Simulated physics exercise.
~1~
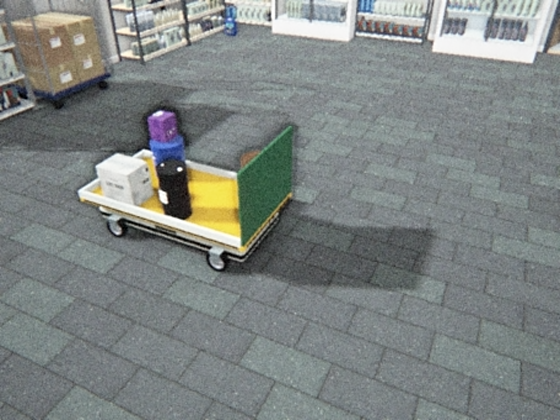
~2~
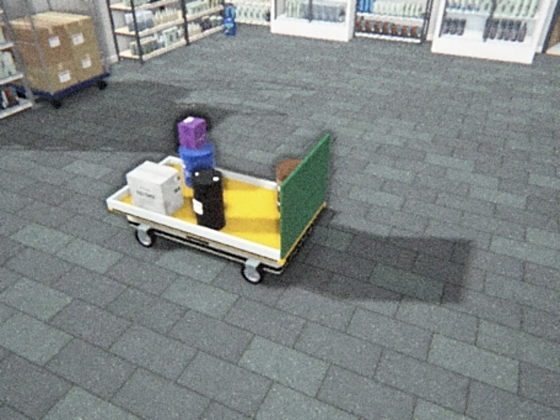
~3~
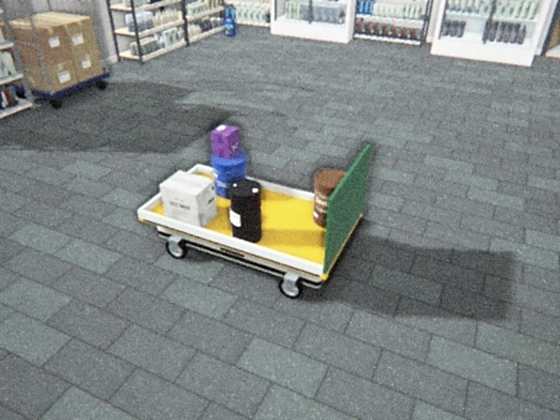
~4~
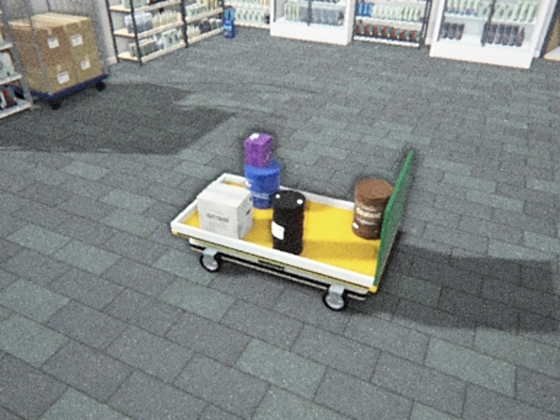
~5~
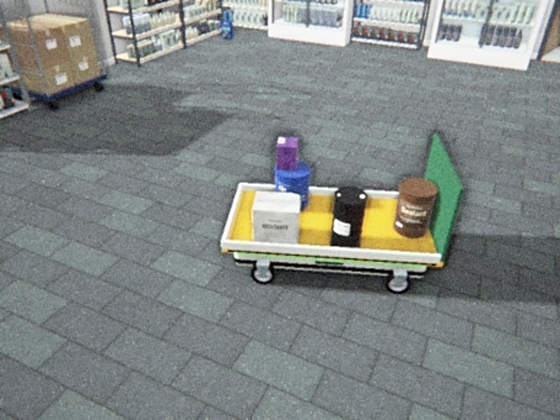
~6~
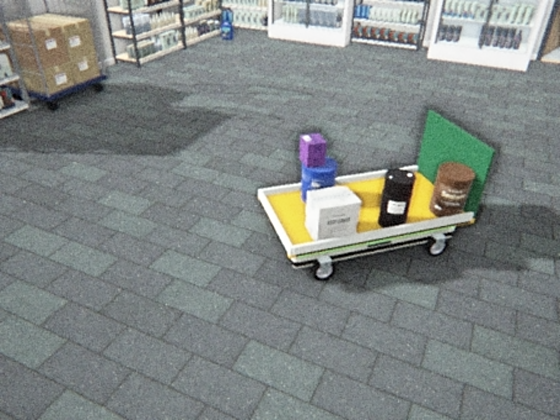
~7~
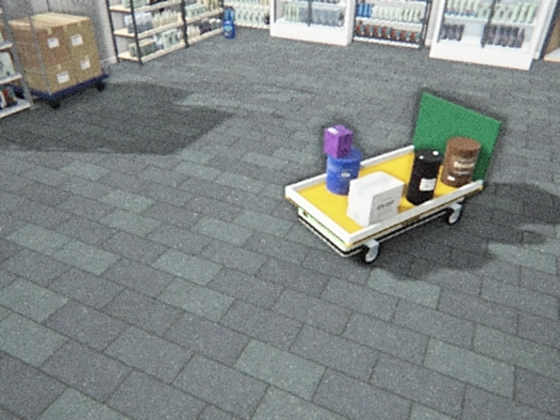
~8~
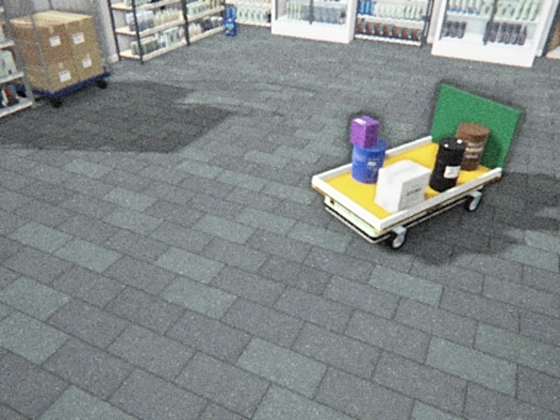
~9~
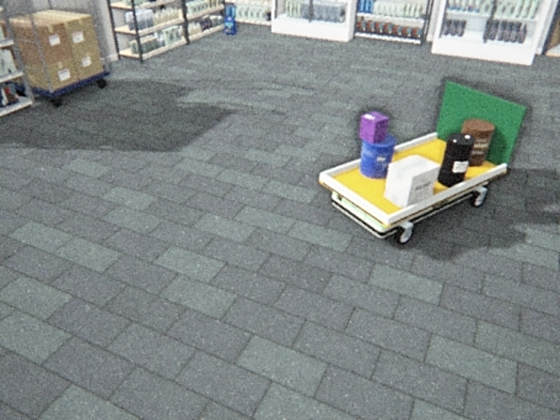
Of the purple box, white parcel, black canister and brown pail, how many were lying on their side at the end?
None of them were lying on their side; all four were still upright on the cart when it ended.
